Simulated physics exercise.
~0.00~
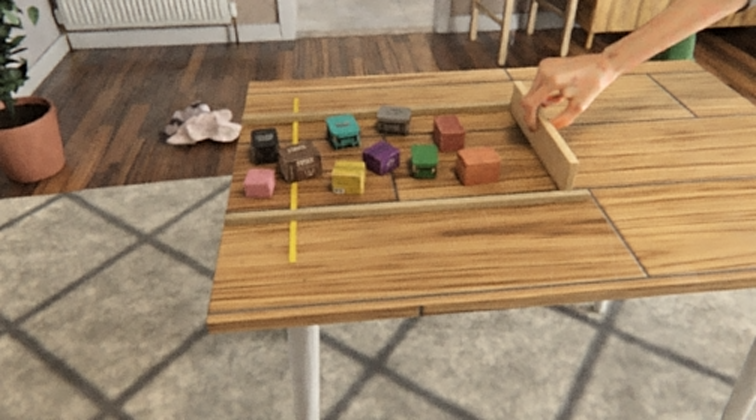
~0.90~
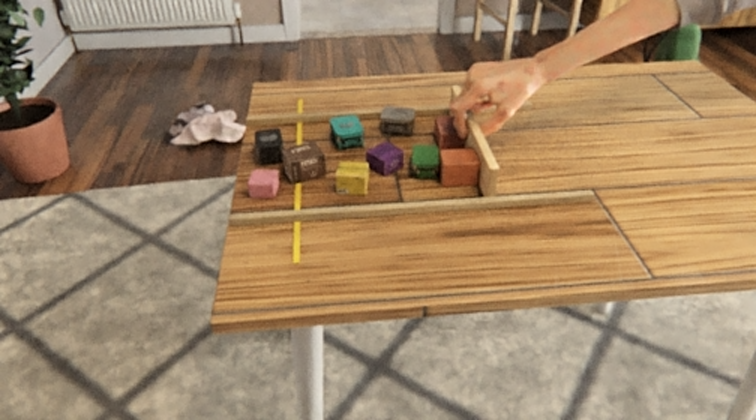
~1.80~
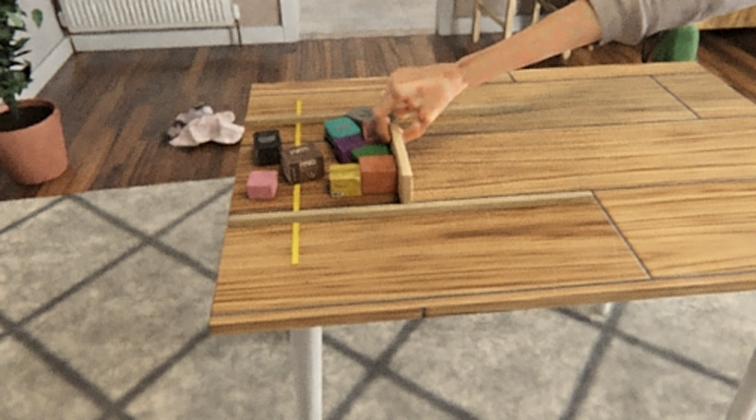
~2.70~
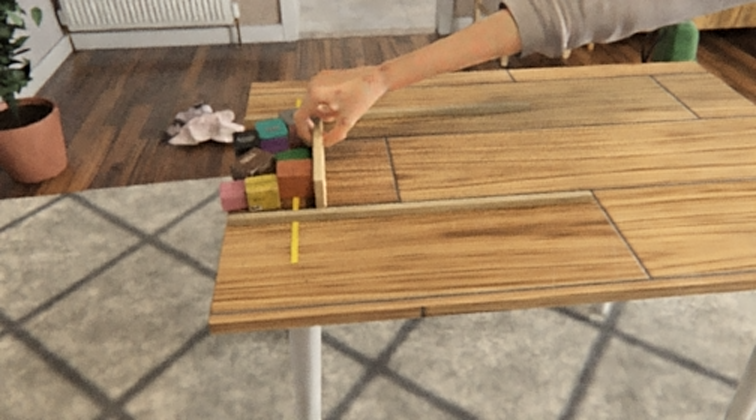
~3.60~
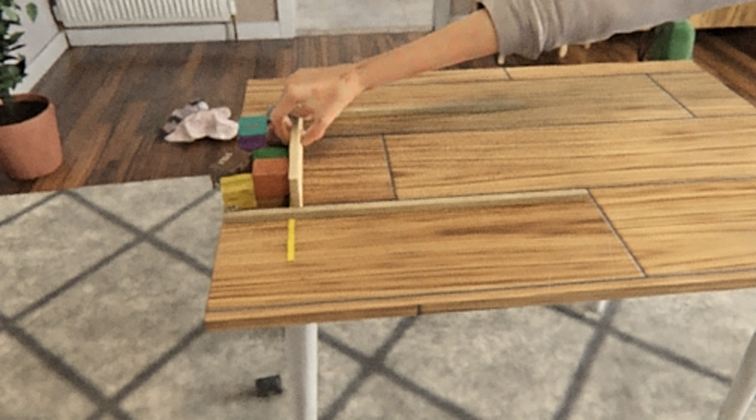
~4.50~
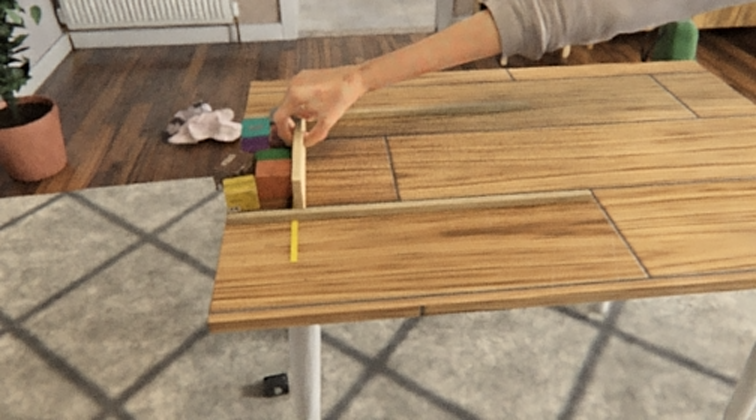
A hand grips an upright wooden board and slides it left across a tabletop toward a scattered group of small colourful blocks and cases. The board meets the orange and red blocks first and pushes them along. The green, purple, yellow and other pieces bunch together ahead of it as it nears the yellow tape. The crowded pieces are shoved over the tape toward the table's left edge. The pink block drops out of view and the black case falls to the floor. The board stops by the tape, with the remaining cluster packed at the edge and the black case lying on the rug.
